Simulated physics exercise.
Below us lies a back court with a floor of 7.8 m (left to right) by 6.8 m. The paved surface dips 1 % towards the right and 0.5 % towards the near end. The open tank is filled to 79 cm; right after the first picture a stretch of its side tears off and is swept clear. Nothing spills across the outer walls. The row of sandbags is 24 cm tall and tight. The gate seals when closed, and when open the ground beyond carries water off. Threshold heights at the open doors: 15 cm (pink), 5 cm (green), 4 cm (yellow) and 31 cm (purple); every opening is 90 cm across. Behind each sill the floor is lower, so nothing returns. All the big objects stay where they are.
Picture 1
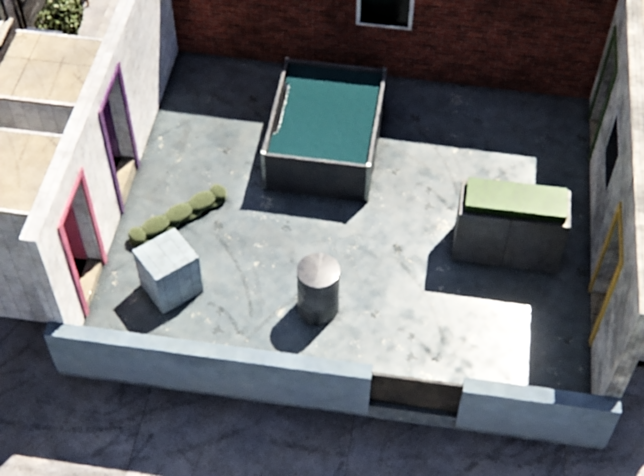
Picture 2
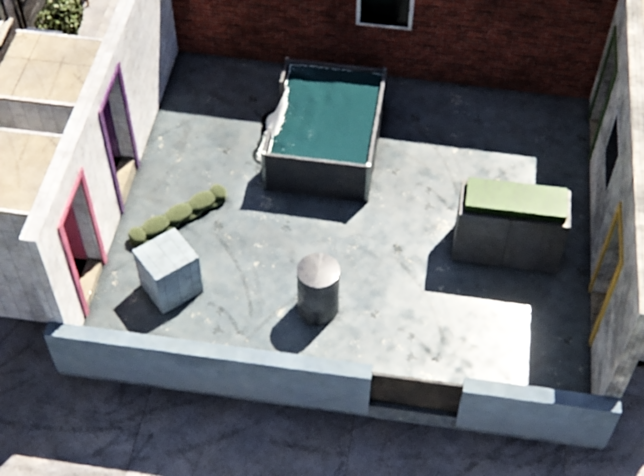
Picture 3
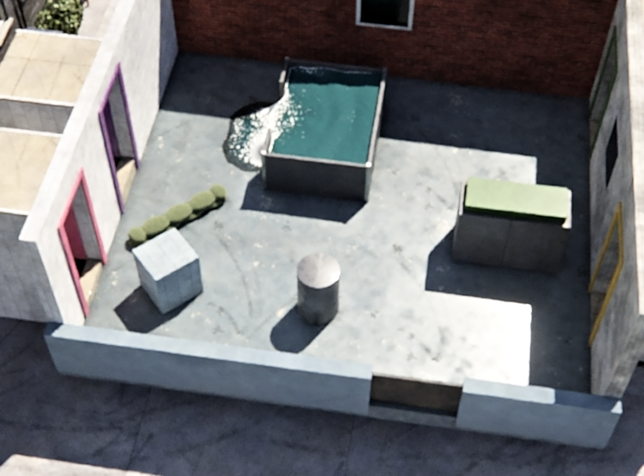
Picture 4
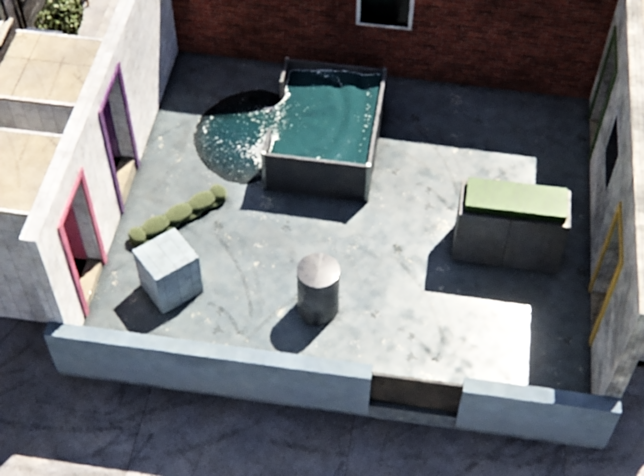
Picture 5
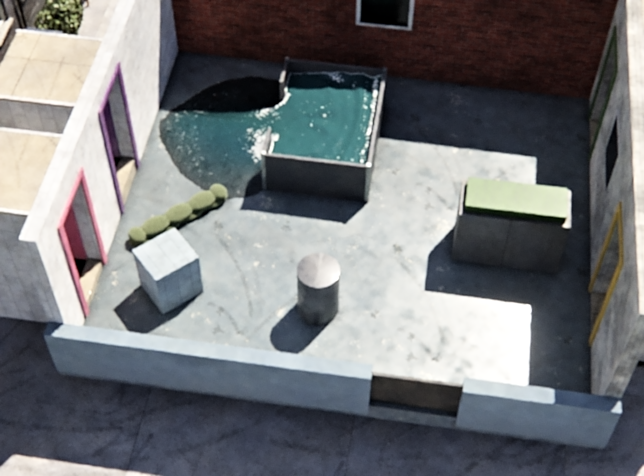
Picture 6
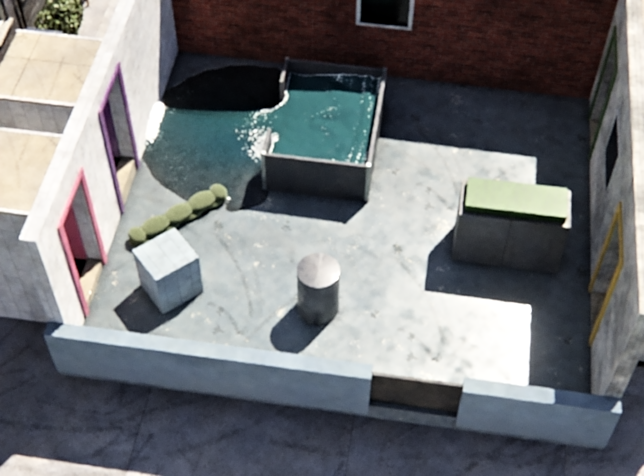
Open tank in a walled back court losing part of its left side, water pouring out and spreading leftward across the paving.
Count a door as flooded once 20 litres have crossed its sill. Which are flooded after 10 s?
Within that time: At the pink door it keeps below the limit; at the green door it goes over the limit; at the yellow door it does not reach the limit; at the purple door it does not reach the limit.
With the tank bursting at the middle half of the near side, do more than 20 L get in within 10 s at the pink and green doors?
Then: Pink below, green not over.
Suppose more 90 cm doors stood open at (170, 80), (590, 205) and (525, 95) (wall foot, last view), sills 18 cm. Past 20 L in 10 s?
In turn: Past it, below, not over.
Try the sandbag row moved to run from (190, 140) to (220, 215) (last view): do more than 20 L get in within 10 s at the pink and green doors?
Then: Pink below, green past it.
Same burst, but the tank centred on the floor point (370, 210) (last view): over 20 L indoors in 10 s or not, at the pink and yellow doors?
Against that limit: Pink above, yellow past it.
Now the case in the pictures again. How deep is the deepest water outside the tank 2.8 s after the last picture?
About 30 cm.
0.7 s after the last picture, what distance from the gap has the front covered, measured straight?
About 3.4 m.
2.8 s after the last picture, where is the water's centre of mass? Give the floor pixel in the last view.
Near (247, 152).
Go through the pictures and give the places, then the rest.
The first frame shows the open tank at (326, 114) is whole and still, 79 cm deep.
In the second frame, water pours out at (278, 130) and has run 0.6 m, to a hidden place; typically 8 cm deep outside, 79 cm at the open tank's back.
In the third frame, water pours out at (278, 130) and has run 1.0 m, to (245, 110); typically 12 cm deep outside, 79 cm at the open tank's back.
In the fourth frame, water pours out at (278, 131) and has run 1.4 m, to (206, 118); typically 9 cm deep outside, 73 cm at the open tank's back.
In the fifth frame, water pours out at (278, 131) and has run 2.1 m, to (164, 122); typically 6 cm deep outside, 67 cm at the open tank's back.
In the sixth frame, the front is at (164, 95), 2.4 m from the gap at (278, 130); 5.8 m2 of floor is under water; 68 cm left at the back of the open tank.
Then, 0.7 s after the last picture water covers 15 % of the floor and is deepest (55 cm) near (178, 54); pink door not reached, green door not reached, yellow door not reached, purple door 26 cm at the sill, 0 L in.
Then, 1.5 s after the last picture water covers 20 % of the floor and is deepest (41 cm) near (178, 54); pink door 9 cm at the sill, 0 L in, green door not reached, yellow door not reached, purple door 23 cm at the sill, 0 L in.
Then, 2.8 s after the last picture water covers 35 % of the floor and is deepest (30 cm) near (151, 225); pink door 6 cm at the sill, 0 L in, green door not reached, yellow door not reached, purple door 27 cm at the sill, 0 L in.
Then, 5.3 s after the last picture water covers 65 % of the floor and is deepest (20 cm) near (151, 225); pink door 4 cm at the sill, 0 L in, green door 13 cm at the sill, 46 L in, yellow door not reached, purple door 19 cm at the sill, 0 L in.
Then, 9.3 s after the last picture water covers 90 % of the floor and is deepest (14 cm) near (164, 218); pink door 2 cm at the sill, 0 L in, green door 12 cm at the sill, 138 L in, yellow door 6 cm at the sill, 7 L in, purple door 11 cm at the sill, 0 L in.
